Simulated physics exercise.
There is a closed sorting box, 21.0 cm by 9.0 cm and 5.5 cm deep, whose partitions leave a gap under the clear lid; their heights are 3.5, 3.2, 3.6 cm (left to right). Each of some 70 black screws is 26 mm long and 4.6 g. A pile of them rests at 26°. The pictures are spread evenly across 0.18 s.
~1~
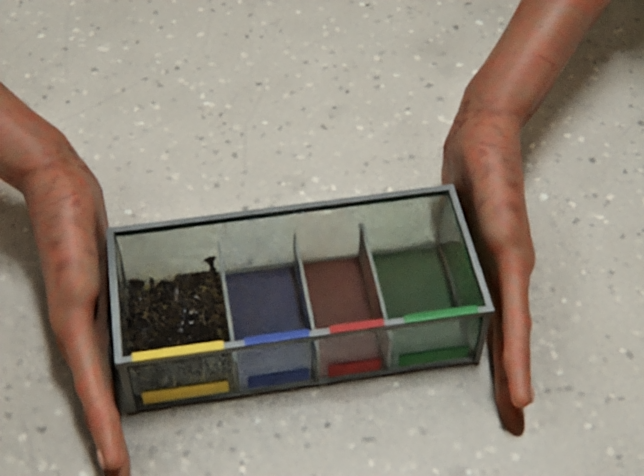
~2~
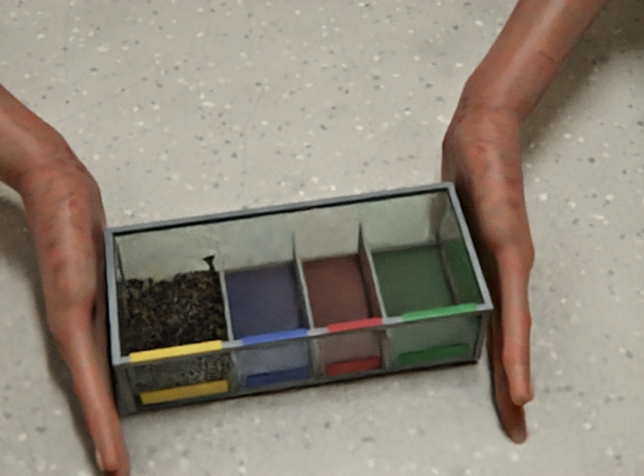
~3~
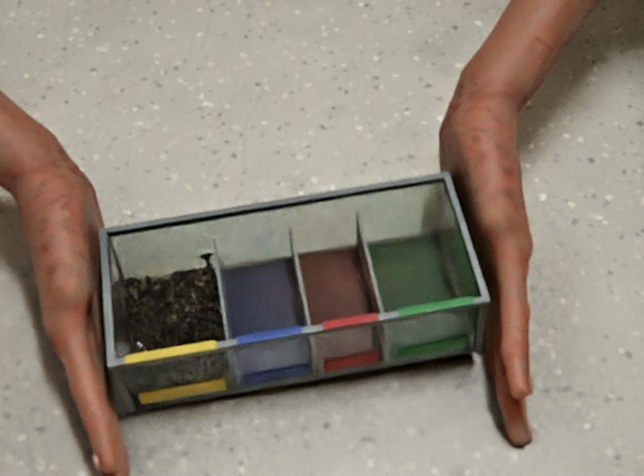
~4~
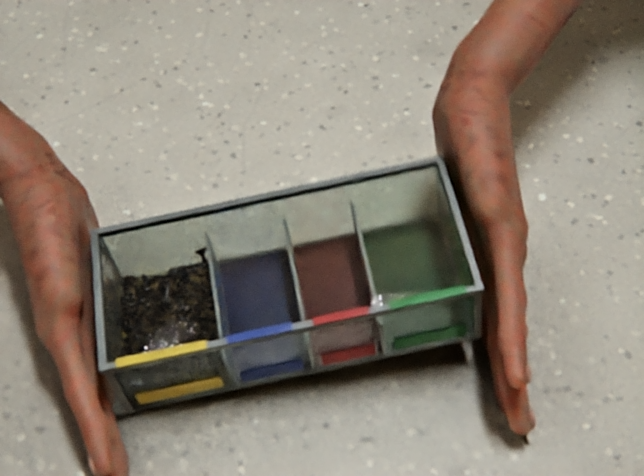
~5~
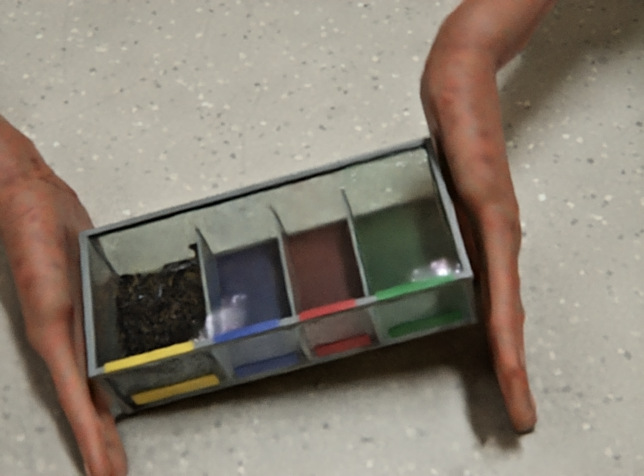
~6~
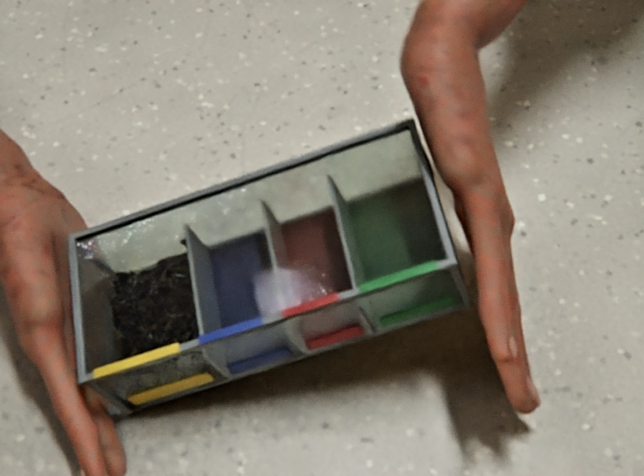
On a pale speckled surface, two hands hold a clear-lidded box with four compartments marked yellow, blue, red and green, a pile of black screws in the yellow one at left. The hands gradually tilt the box, raising its right end while the left front corner stays lowest, and the pile remains in the yellow section.
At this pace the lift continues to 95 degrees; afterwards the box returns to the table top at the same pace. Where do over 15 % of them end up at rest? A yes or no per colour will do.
Red: No. Blue: No. Green: No. Yellow: Yes.
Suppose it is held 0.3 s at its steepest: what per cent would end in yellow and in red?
In per cent: Yellow 100, red 0.
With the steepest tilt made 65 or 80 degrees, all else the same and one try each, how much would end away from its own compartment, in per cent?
Try one gives around 0 %, try two around 0 %.
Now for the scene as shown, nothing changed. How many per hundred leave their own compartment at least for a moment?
Roughly 0 %.
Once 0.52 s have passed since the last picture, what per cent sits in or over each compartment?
Red 0 %, blue 0 %, green 0 %, yellow 100 %.
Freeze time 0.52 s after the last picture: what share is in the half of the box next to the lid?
40 %.
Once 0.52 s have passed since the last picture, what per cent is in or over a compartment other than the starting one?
Value: Close to 0 %.
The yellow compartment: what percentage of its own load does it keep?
Something like 100 per cent.
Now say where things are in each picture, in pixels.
The first picture shows box tilt 0 degrees, front corners at (122, 359) and (486, 308); yellow 100 %.
The second picture shows box tilt 1 degrees, front corners at (120, 360) and (485, 306).
The third picture shows box tilt 4 degrees, front corners at (115, 362) and (482, 299), lowest corner left front.
The fourth picture shows box tilt 8 degrees, front corners at (107, 365) and (475, 287), lowest corner left front.
The fifth picture shows box tilt 14 degrees, front corners at (97, 371) and (464, 273), lowest corner left front.
The sixth picture shows box tilt 20 degrees, front corners at (87, 376) and (448, 261), lowest corner left front; yellow 100 %.
Then, 0.52 s after the last picture, tilt 94 degrees; yellow 100 %.
Then, 0.87 s after the last picture, tilt 40 degrees; yellow 100 %.
Then, 1.31 s after the last picture, tilt 0 degrees; yellow 100 %.
In the end, red 0 %, blue 0 %, green 0 %, yellow 100 %.
